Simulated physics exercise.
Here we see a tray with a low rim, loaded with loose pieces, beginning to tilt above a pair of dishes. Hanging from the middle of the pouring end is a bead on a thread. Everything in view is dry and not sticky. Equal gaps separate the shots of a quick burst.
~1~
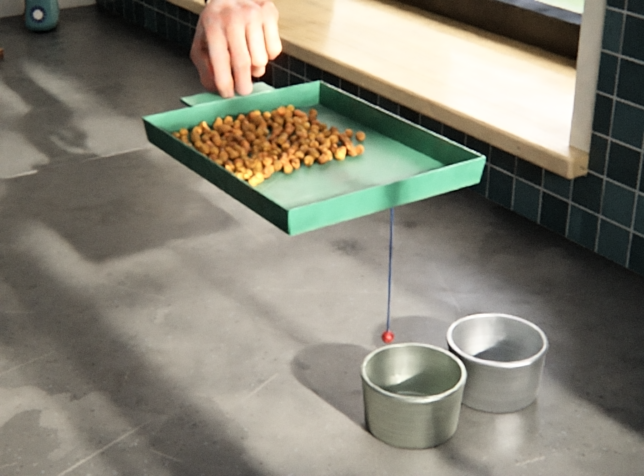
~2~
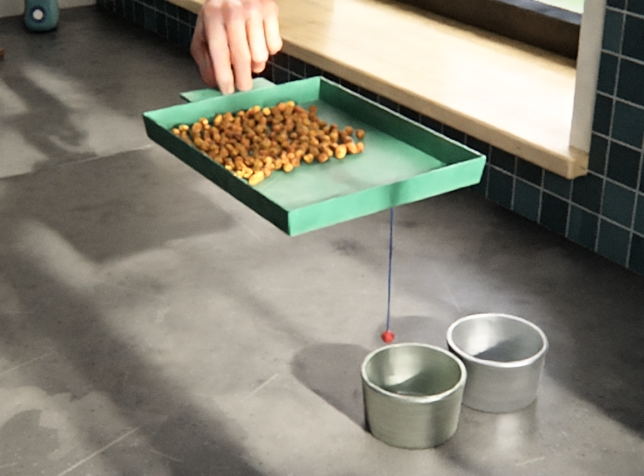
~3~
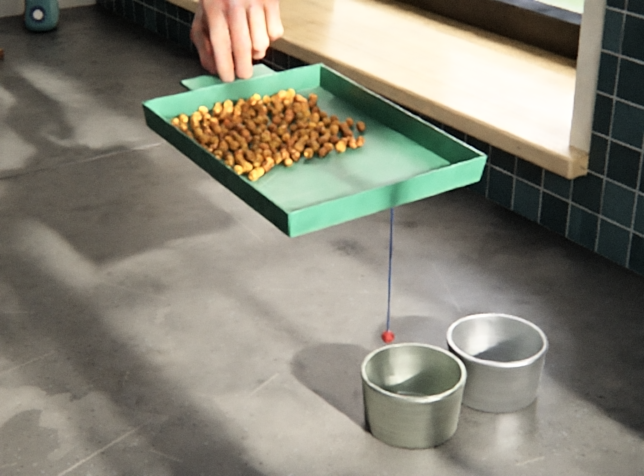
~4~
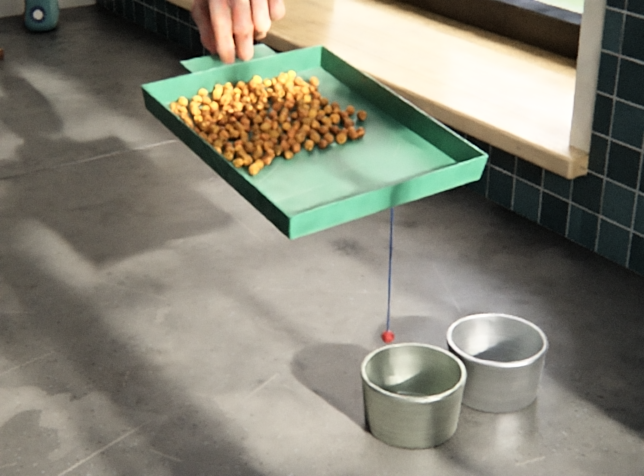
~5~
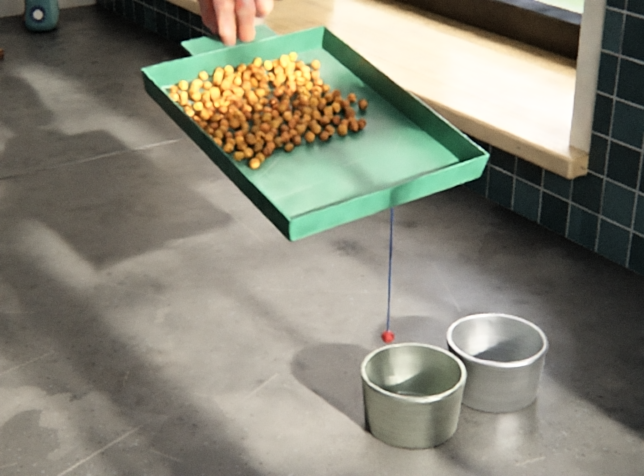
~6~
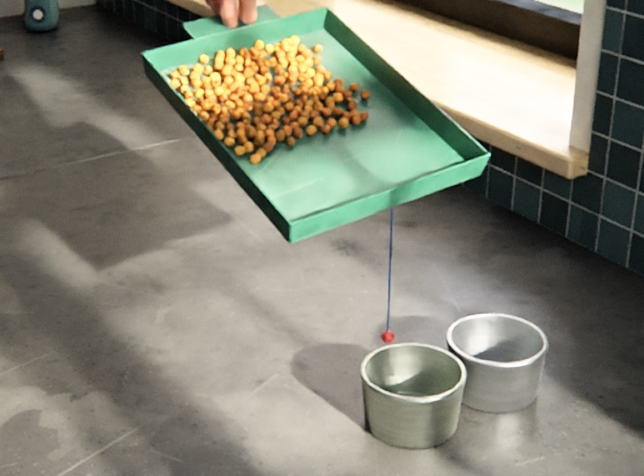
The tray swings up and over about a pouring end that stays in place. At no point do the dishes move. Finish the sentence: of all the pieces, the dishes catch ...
... fewer than half.
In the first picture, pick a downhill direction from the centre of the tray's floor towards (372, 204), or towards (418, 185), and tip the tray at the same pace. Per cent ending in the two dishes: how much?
The first comes to 30 %, while the second comes to 70 %.
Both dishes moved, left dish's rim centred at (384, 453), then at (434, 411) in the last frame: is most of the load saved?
Placing 1: A minority of it. Placing 2: A minority of it.
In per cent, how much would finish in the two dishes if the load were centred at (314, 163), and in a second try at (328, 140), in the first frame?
You'd get near 20 percent first and near 20 percent next.
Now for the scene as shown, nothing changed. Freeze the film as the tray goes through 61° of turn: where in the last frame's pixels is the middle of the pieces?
The load's middle is around (334, 196).
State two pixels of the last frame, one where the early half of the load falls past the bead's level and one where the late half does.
Around (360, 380) and then (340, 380).
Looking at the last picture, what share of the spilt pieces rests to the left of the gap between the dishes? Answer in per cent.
I reckon around 90 per cent.
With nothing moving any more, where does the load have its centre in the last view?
I'd place the middle at about (354, 466).
Shortly afterwards, tray tipped steeply; all but a few on the tray; only a few outside both; a little in the air.
Next, tray tipped right over; the bulk on the tray; only a few in the left dish; a little outside both; a little in the air.
Some moments later, tray tipped past a quarter turn; a little in the left dish; the bulk outside both.
In the end, tray tipped past a quarter turn; a little in the left dish; none at all in the right dish; the bulk outside both.
